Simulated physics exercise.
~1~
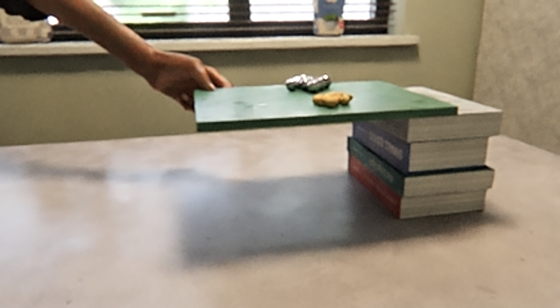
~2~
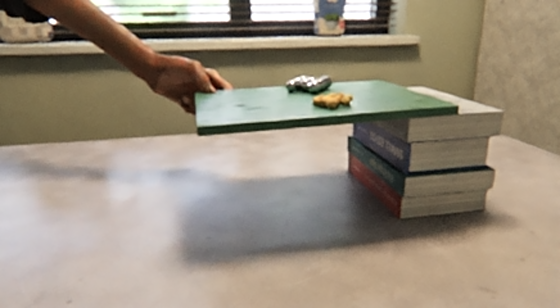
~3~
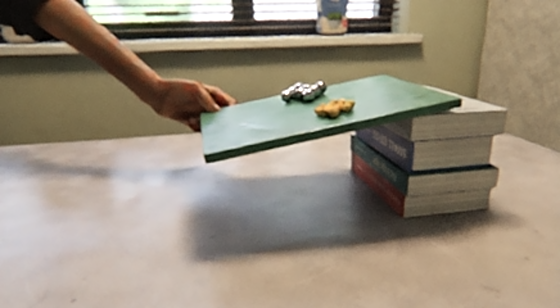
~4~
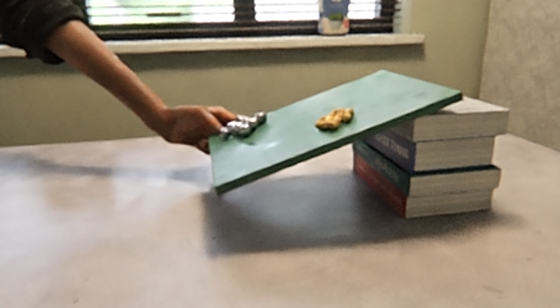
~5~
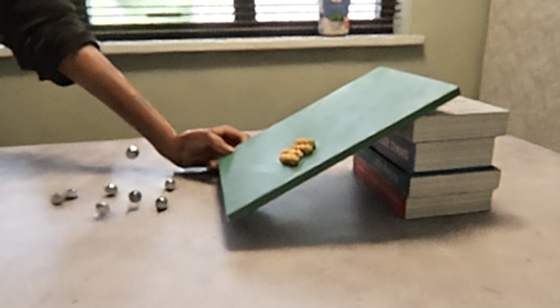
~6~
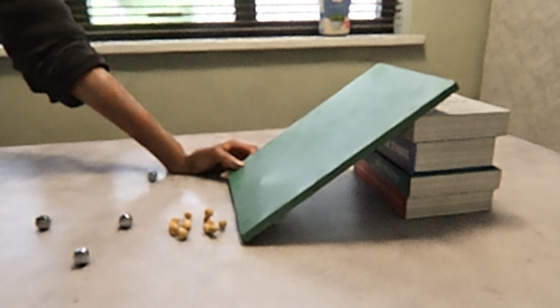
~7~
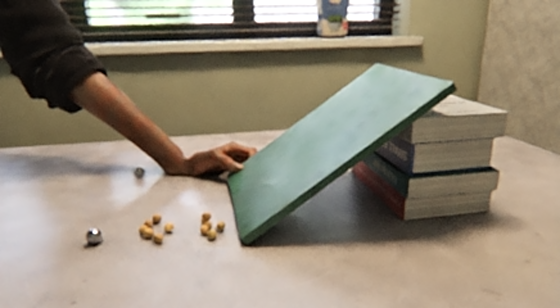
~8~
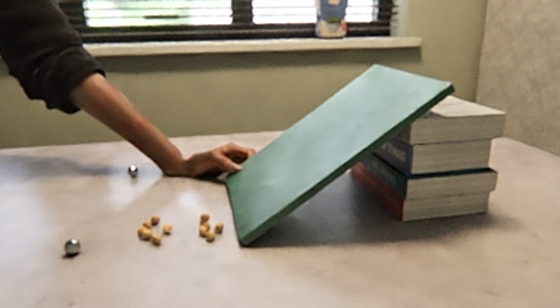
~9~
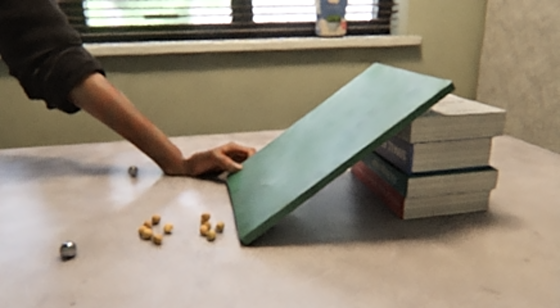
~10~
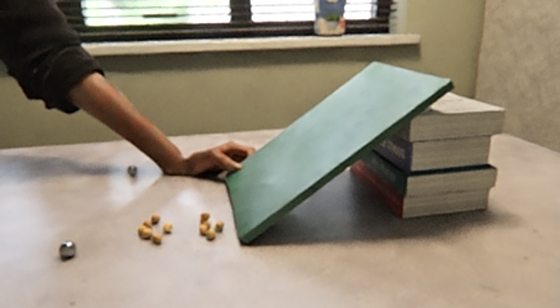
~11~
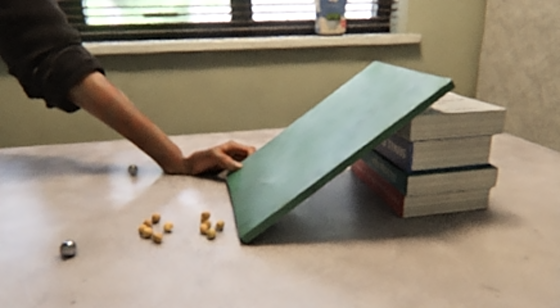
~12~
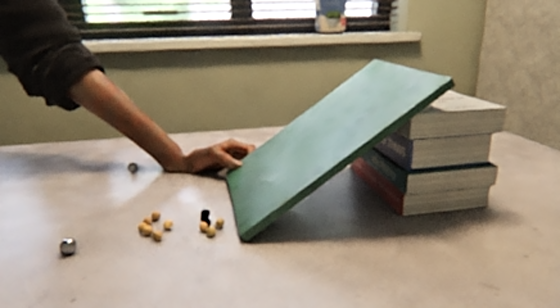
A hand lowered the left end of a green board propped on books, and shiny silver balls slid off first and scattered left across the table, then small yellowish pieces tumbled down and settled near the board, with the remaining silver ones farther away.
